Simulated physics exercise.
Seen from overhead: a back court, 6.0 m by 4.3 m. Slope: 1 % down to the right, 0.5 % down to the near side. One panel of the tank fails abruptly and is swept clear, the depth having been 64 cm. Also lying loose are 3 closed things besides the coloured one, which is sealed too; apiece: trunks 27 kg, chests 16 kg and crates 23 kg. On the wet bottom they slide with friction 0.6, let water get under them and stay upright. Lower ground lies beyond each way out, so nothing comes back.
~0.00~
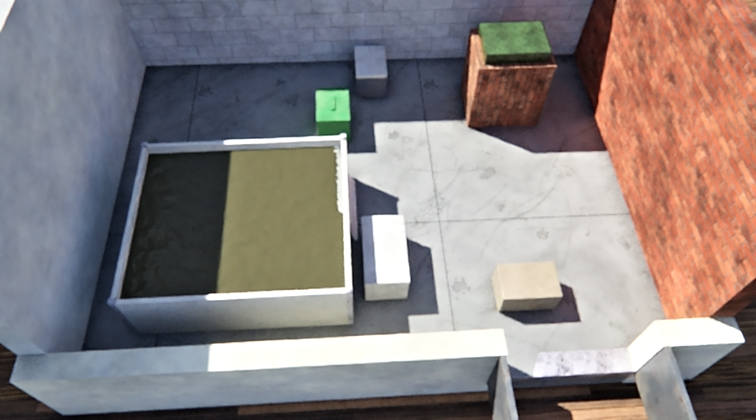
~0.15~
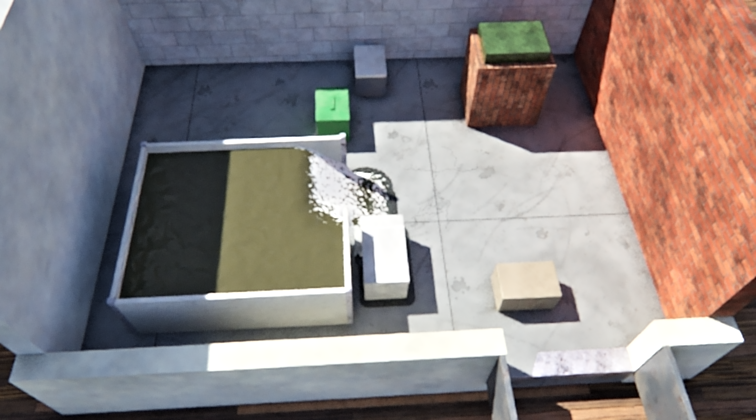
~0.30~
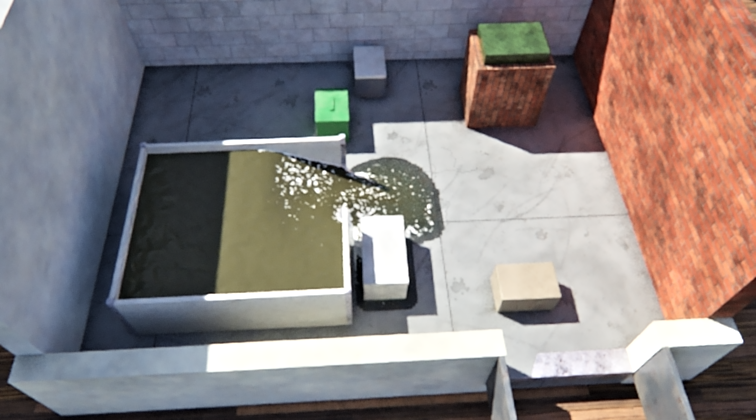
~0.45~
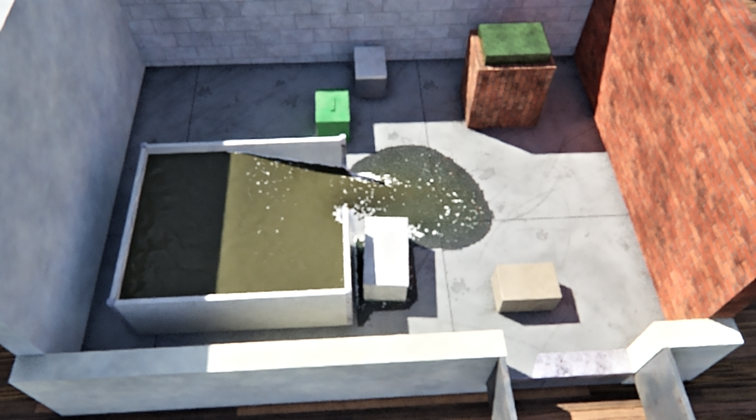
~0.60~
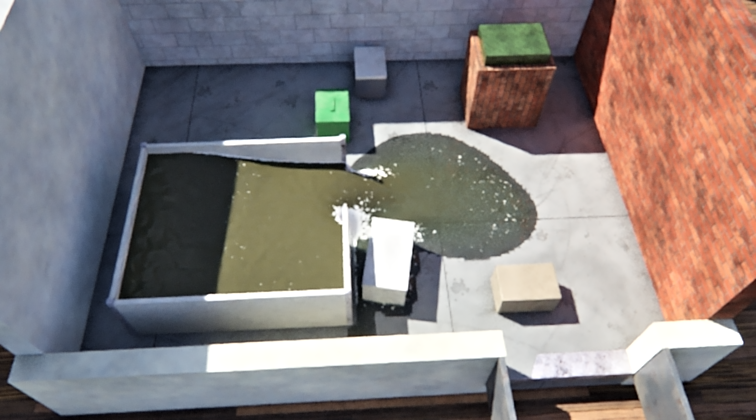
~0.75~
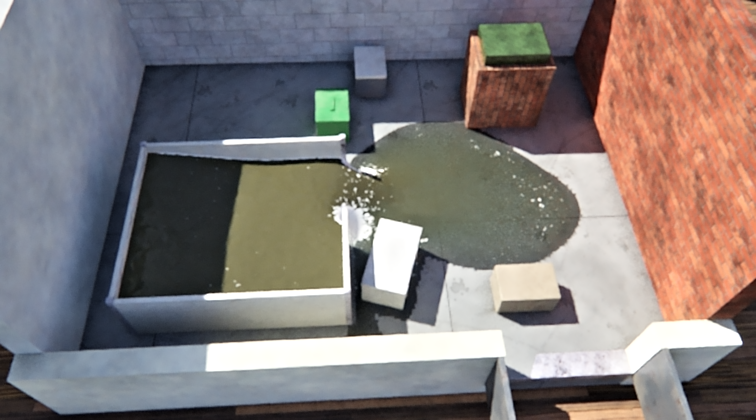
The footage shows a walled court from above, where murky water bursts from the right side of a tank and spreads rightward across the paving; a white block beside the opening then swivels slightly, while the green box stays still.
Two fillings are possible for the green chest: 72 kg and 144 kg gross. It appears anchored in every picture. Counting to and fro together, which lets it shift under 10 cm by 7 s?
Looks to me like the lighter choice suffices.
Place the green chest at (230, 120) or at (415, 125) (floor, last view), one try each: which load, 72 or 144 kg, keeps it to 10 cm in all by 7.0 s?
One by one: Lighter mass suffices; lighter mass suffices.
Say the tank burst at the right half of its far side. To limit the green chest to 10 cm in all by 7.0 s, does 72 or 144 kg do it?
So the heavier choice alone.
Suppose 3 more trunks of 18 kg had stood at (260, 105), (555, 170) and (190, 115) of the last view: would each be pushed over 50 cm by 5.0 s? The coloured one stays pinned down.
Results, in sequence: Not exceeded / exceeded / not exceeded.
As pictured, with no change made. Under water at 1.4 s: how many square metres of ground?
I'd estimate close to 12 m2.
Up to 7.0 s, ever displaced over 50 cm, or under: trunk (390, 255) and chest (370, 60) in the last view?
One after the other: Does not reach it, then goes beyond it.
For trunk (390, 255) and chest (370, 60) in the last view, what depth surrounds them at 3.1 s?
Roughly 4 and 4 cm.
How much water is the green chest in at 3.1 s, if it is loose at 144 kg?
Close to 0 cm deep.
After 1.4 s the green chest would be 0 cm from its start with 72 kg and 0 cm from its start with 144 kg; 0 cm of water round it then.
After 3.1 s the green chest would be 0 cm from its start with 72 kg and 0 cm from its start with 144 kg; 0 cm of water round it then.
After 4.9 s the green chest would be 0 cm from its start with 72 kg and 0 cm from its start with 144 kg; 6 cm of water round it then.
After 7.0 s the green chest would be 0 cm from its start with 72 kg and 0 cm from its start with 144 kg; 5 cm of water round it then.
